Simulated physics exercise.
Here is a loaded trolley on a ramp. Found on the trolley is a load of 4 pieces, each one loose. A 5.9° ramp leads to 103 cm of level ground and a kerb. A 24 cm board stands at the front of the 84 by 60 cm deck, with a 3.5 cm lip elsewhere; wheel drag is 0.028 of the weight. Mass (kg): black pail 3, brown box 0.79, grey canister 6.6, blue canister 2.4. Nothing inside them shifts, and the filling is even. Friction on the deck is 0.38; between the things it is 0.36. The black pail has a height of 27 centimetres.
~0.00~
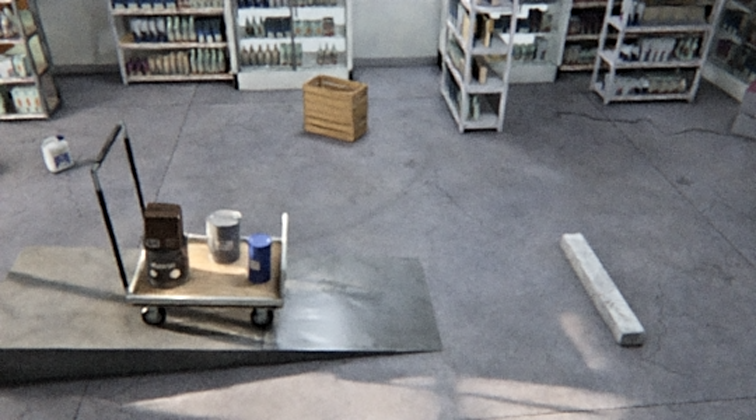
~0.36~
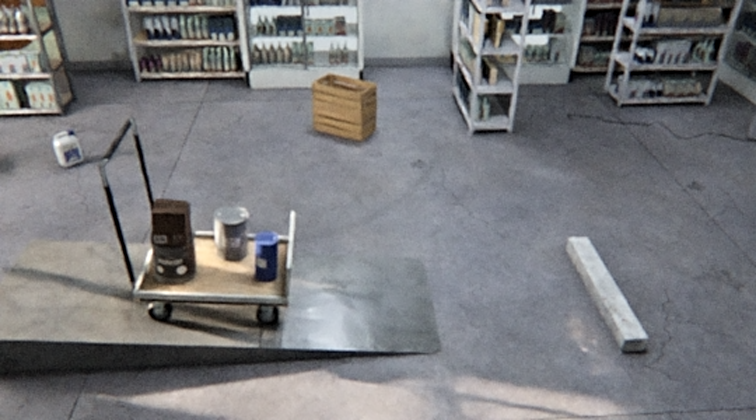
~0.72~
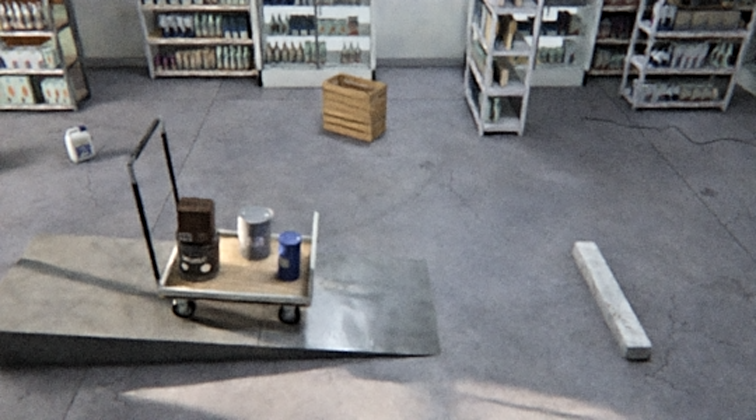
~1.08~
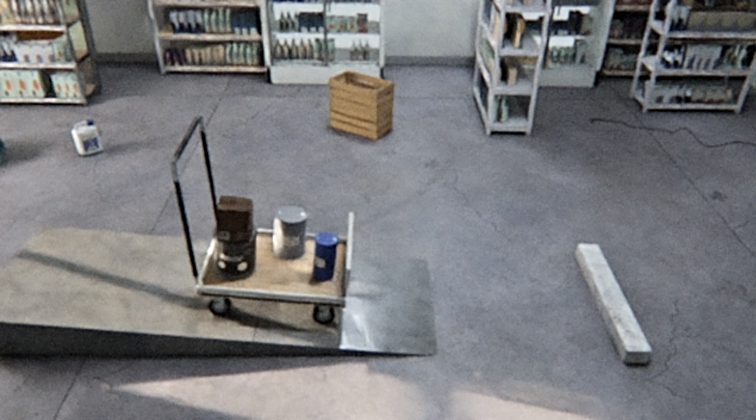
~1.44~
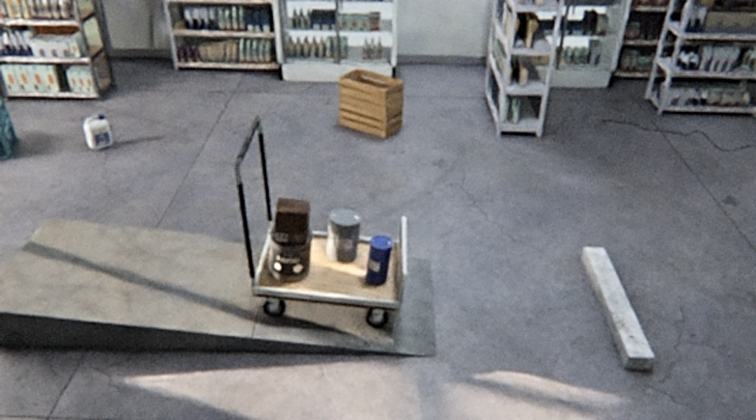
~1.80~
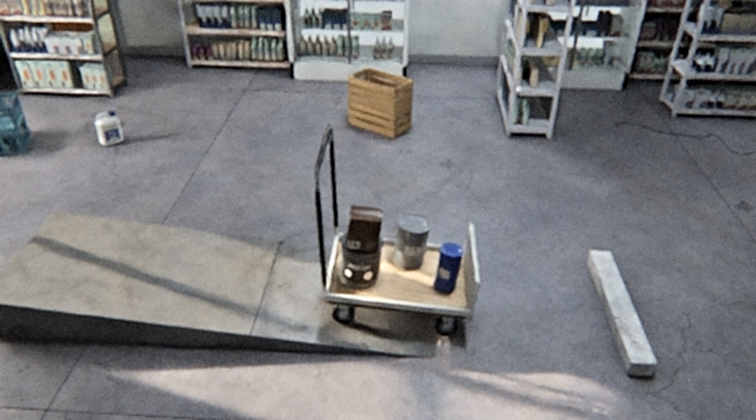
A flatbed trolley with a black upright handle at its left end stands on a low grey ramp in a shop-like room with stocked shelves, seen from above and to the side. It carries a brown box atop a black pail, a grey canister and a blue canister, with a wooden crate behind and a pale kerb at right. The trolley rolls rightward down the ramp, gathering speed, as the camera drifts slightly.
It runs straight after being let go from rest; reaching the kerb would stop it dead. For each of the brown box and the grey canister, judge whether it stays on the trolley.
The brown box stays, the grey canister stays.
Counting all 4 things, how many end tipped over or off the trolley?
0.
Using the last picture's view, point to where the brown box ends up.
It settles at around (565, 245).
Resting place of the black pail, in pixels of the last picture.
Around (545, 274).
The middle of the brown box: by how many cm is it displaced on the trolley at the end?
The shift is close to 24 cm.
After 2.10 s, 50 cm to the kerb.
After 2.60 s, trolley at the kerb; brown box moved 10 cm near (542, 243); grey canister moved 10 cm near (576, 252); black pail moved 10 cm.
After 2.70 s, trolley at the kerb; brown box moved 18 cm near (556, 244); grey canister moved 16 cm near (586, 253); black pail moved 15 cm.
In the end (3.2 s), not toppled but over 10 cm from the start, black pail, brown box and grey canister; blue canister under 10 cm from the start. At the end, from the last picture's camera, brown box near (565, 245), grey canister near (591, 253).
